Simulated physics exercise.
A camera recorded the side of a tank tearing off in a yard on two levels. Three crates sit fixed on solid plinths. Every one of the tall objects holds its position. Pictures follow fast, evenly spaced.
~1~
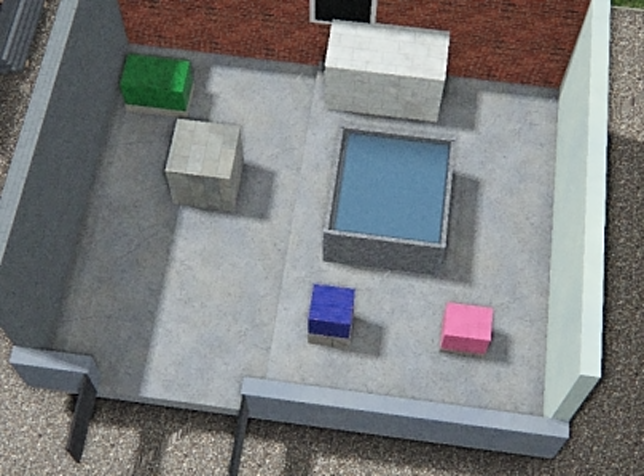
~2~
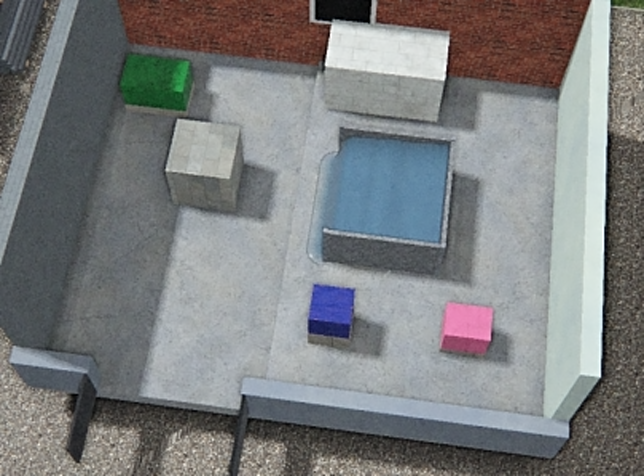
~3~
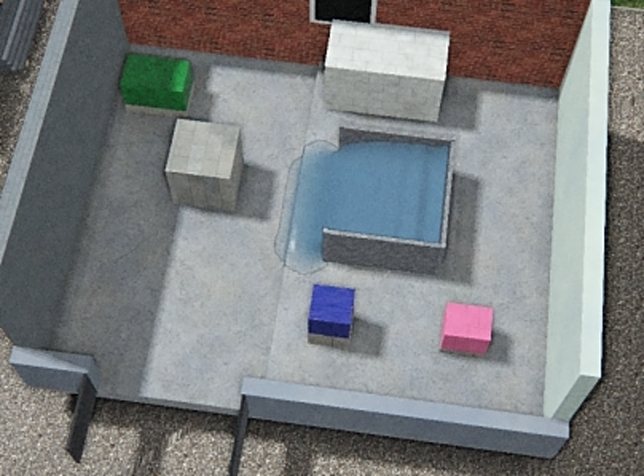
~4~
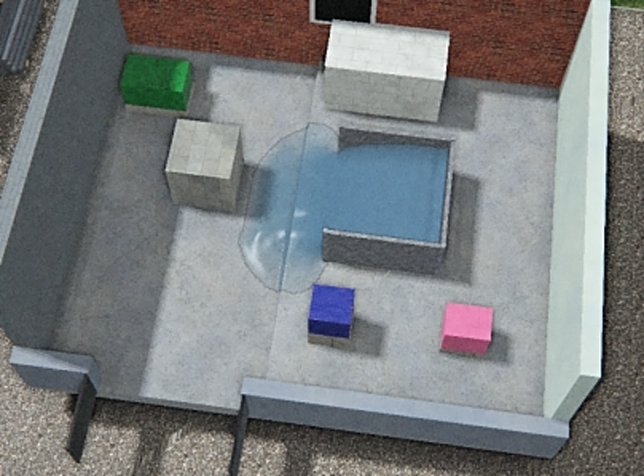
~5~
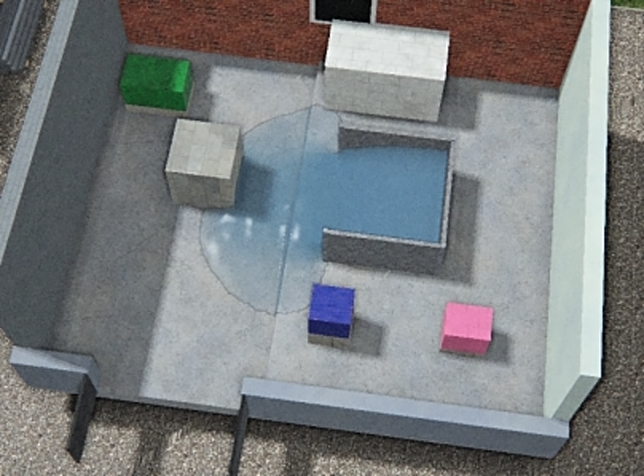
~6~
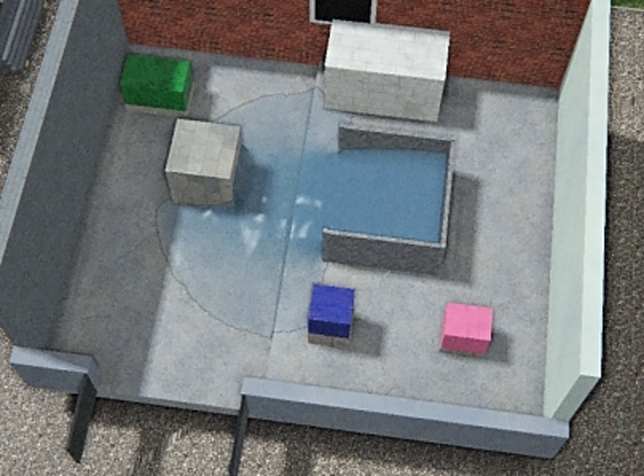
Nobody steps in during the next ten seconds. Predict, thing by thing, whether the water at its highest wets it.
The blue crate is not wetted. The green crate is wetted. The pink crate is not wetted.
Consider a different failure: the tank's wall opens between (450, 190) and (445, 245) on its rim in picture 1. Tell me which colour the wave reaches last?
That would be the one in green, reached last.
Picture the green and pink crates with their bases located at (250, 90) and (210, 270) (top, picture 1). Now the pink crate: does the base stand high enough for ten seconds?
Outcome for the pink crate: It gets reached.
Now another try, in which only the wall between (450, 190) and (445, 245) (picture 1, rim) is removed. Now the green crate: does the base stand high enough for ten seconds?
The green one is not reached.
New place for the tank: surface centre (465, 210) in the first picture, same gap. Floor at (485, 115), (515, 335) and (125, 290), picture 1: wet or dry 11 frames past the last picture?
Untouched, untouched, submerged.
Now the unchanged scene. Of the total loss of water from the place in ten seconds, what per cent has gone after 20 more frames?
By my reckoning, 20 %.
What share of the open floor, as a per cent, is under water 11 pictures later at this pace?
Roughly 50 percent, I reckon.
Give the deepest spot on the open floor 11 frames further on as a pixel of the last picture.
Look close to (45, 366).
A moment on, water covers 40 % of the floor; the blue crate water round its plinth, the green crate water round its plinth, the pink crate not reached.
Next, water covers 50 % of the floor; the blue crate water round its plinth, the green crate water round its plinth, the pink crate not reached.
Then, water covers 55 % of the floor; the blue crate water round its plinth, the green crate water round its plinth, the pink crate not reached.
Later, water covers 55 % of the floor; the blue crate water round its plinth, the green crate water round its plinth, the pink crate not reached.
In the end, water covers 55 % of the floor; the blue crate stayed above the water, the green crate was topped, the pink crate stayed above the water.
